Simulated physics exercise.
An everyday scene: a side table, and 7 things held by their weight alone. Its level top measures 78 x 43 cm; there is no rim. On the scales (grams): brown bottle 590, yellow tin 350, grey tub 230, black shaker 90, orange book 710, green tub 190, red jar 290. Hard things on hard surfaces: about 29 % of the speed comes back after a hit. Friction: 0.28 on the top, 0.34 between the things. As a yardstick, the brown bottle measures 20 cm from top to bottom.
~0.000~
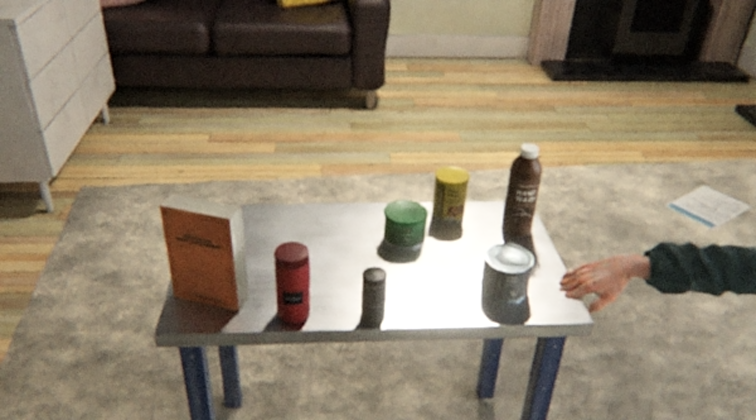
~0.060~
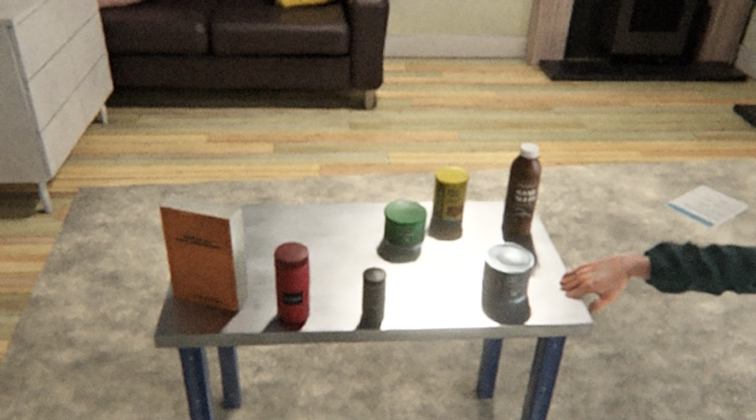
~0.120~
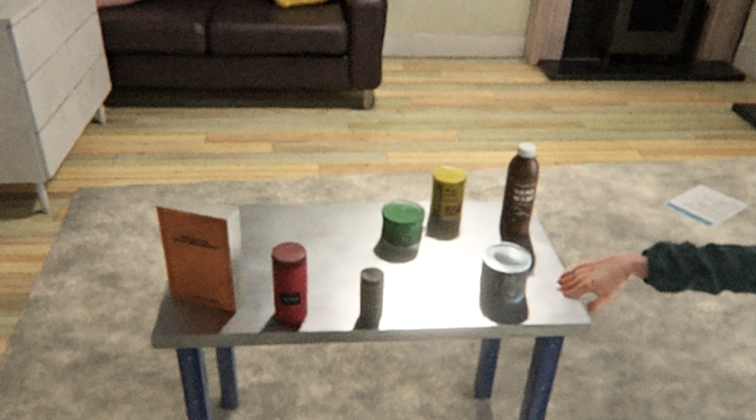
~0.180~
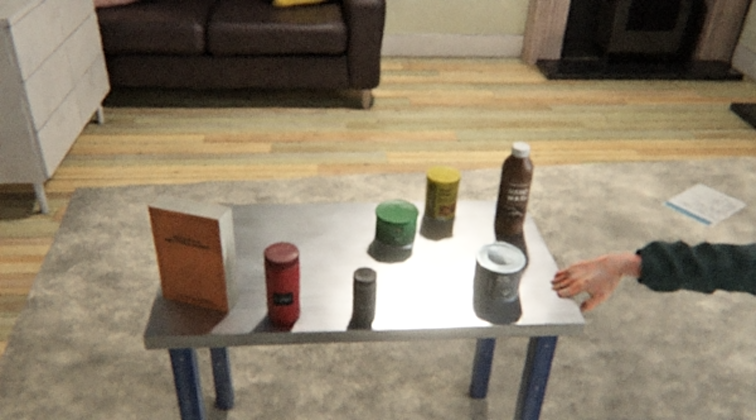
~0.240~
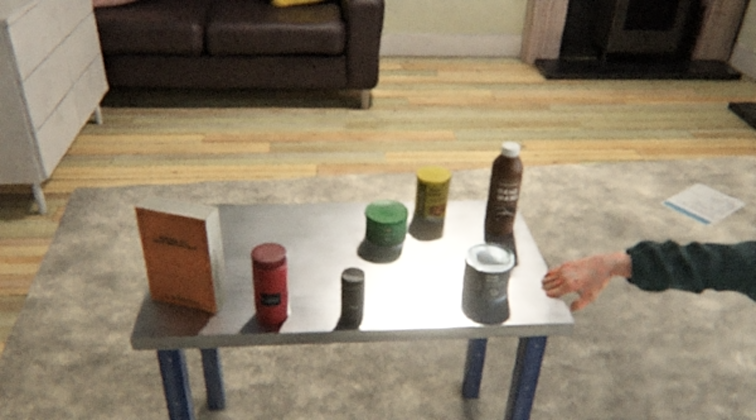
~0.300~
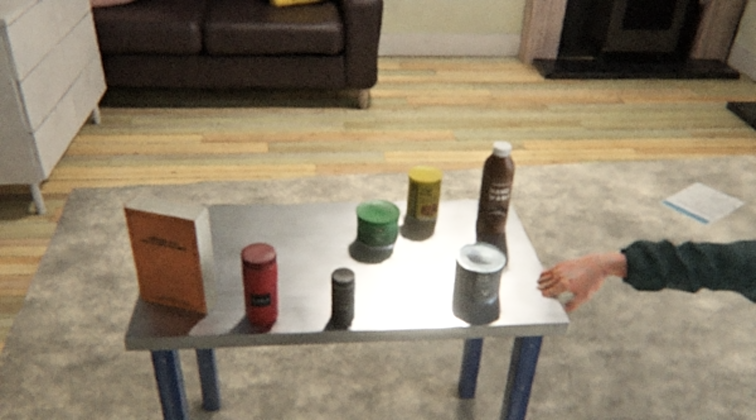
A hand at the right edge of a small metal table pushed it slightly to the left, and the orange book, brown bottle, tubs, jar, shaker and yellow tin all moved along with it, still upright.
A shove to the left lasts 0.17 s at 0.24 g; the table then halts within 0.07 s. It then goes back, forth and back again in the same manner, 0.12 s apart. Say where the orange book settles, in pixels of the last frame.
The orange book comes to rest near (206, 255).
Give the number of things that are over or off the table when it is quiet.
In all, 0.
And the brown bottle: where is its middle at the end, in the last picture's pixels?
At about (522, 188).
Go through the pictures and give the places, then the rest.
In the first frame, orange book (206, 254); brown bottle (523, 190).
In the second frame, grey tub (507, 273); black shaker (374, 295).
In the third frame, green tub (403, 224); red jar (291, 283).
In the fourth frame, table shifted 2 cm; brown bottle (514, 188); yellow tin (442, 194).
In the fifth frame, table shifted 4 cm; grey tub (487, 272); black shaker (353, 295).
In the sixth frame, table shifted 5 cm; orange book (173, 256); green tub (377, 224).
By 0.70 s, things are still on the move.
By 1.10 s, table shifted 5 cm; black shaker 2 cm from its spot; brown bottle 2 cm from its spot; green tub 2 cm from its spot.
When it is over (2.0 s), all 7 within 5 cm of the start. End places, in pixels of the last picture, orange book near (206, 255).
